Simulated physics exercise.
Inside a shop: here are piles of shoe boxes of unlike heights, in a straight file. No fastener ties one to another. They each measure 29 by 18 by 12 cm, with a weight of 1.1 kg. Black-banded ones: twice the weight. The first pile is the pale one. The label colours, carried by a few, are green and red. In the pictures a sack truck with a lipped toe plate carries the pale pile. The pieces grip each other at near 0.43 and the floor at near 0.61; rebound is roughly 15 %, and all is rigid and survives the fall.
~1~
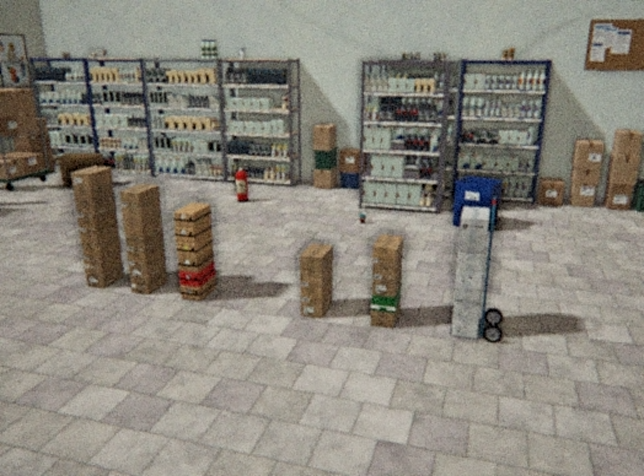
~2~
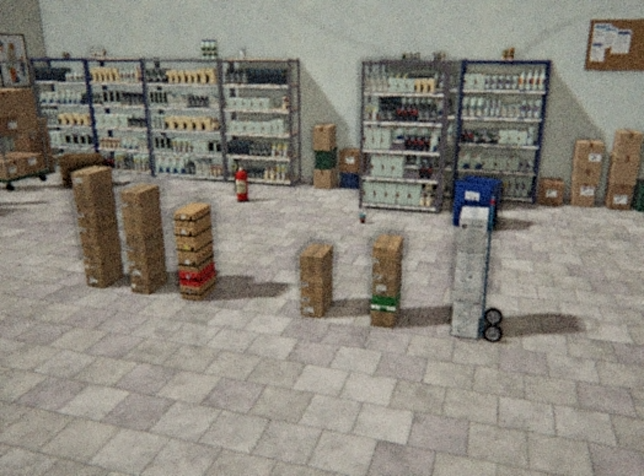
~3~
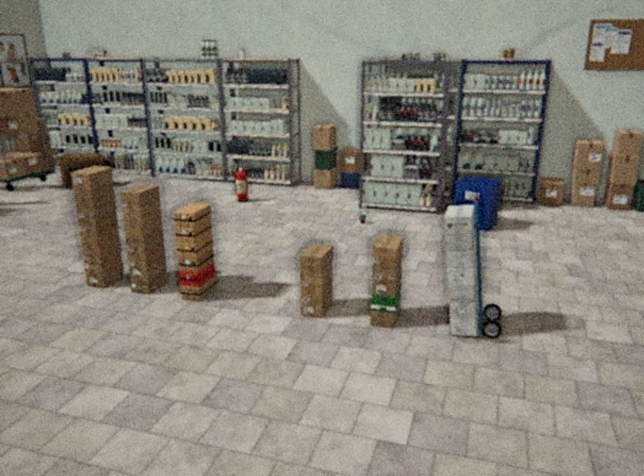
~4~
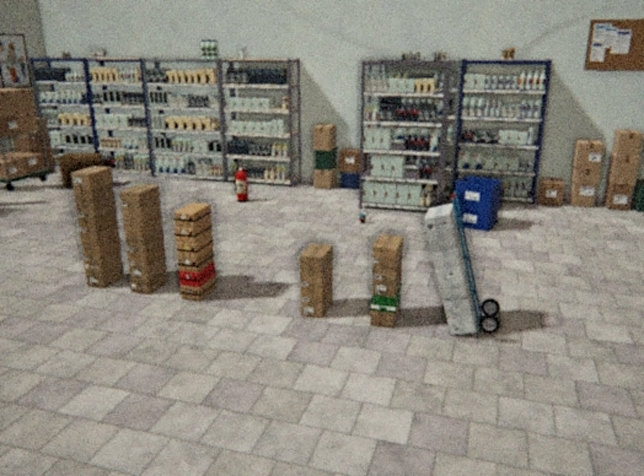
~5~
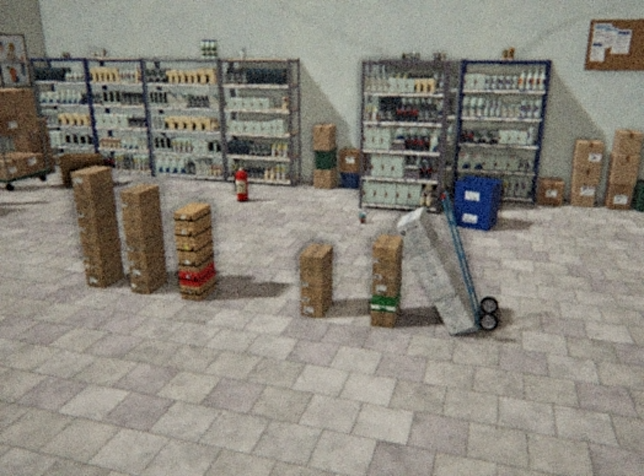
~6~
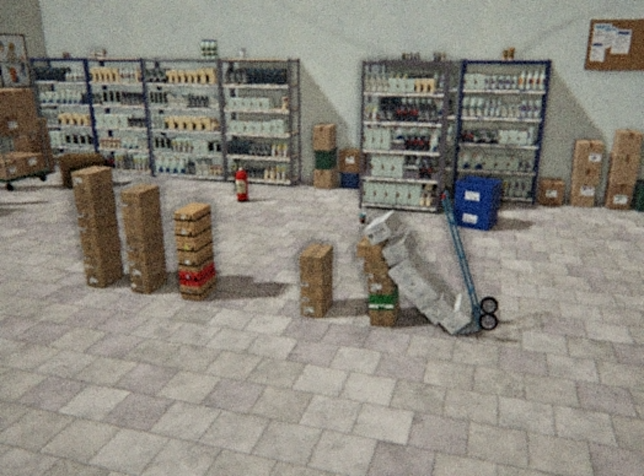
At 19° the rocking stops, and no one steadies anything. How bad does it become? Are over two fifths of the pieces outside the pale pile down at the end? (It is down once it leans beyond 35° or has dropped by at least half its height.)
No.
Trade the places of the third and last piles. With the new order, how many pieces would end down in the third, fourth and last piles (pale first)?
Pile by pile, you'd see third at 7, fourth at 0 and last at 0 down.
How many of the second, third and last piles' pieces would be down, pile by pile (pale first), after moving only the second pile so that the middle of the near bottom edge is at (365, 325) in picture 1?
The second pile ends with 4 down, the third with 4, the last with 0.
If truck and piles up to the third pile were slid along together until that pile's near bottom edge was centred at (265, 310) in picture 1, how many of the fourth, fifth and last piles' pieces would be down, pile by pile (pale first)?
That would give fourth 0, fifth 0 and last 0.
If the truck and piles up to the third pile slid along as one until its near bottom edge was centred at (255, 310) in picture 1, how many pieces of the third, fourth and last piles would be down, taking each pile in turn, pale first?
Down by pile: Third 4, fourth 0, last 0.
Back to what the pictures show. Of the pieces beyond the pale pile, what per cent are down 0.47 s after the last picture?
By then 15 %.
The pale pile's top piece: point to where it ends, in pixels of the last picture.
Look for the top piece around pixel (338, 282).
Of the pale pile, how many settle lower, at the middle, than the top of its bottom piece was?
Pale pieces counted: 3.
Then, 0.09 s later than the last frame, 7 of the pale pile down; none of the 30 other boxes down, 5 disturbed; green box tilted 14°.
Then, 0.25 s later than the last frame, 7 of the pale pile down; 1 of the 30 other boxes down; green box tilted 32°.
Then, 0.47 s later than the last frame, 7 of the pale pile down; 4 of the 30 other boxes down; green box tilted 67°, 8 cm lower.
Then, 0.79 s later than the last frame, 7 of the pale pile down; 7 of the 30 other boxes down; green box on its side.
When it is over, 7 of the pale pile down; 7 of the 30 other boxes down; green box on its side; red box unmoved. That is 23 per cent. In pixels of the last frame, middles, green box near (354, 303), red box near (198, 273).
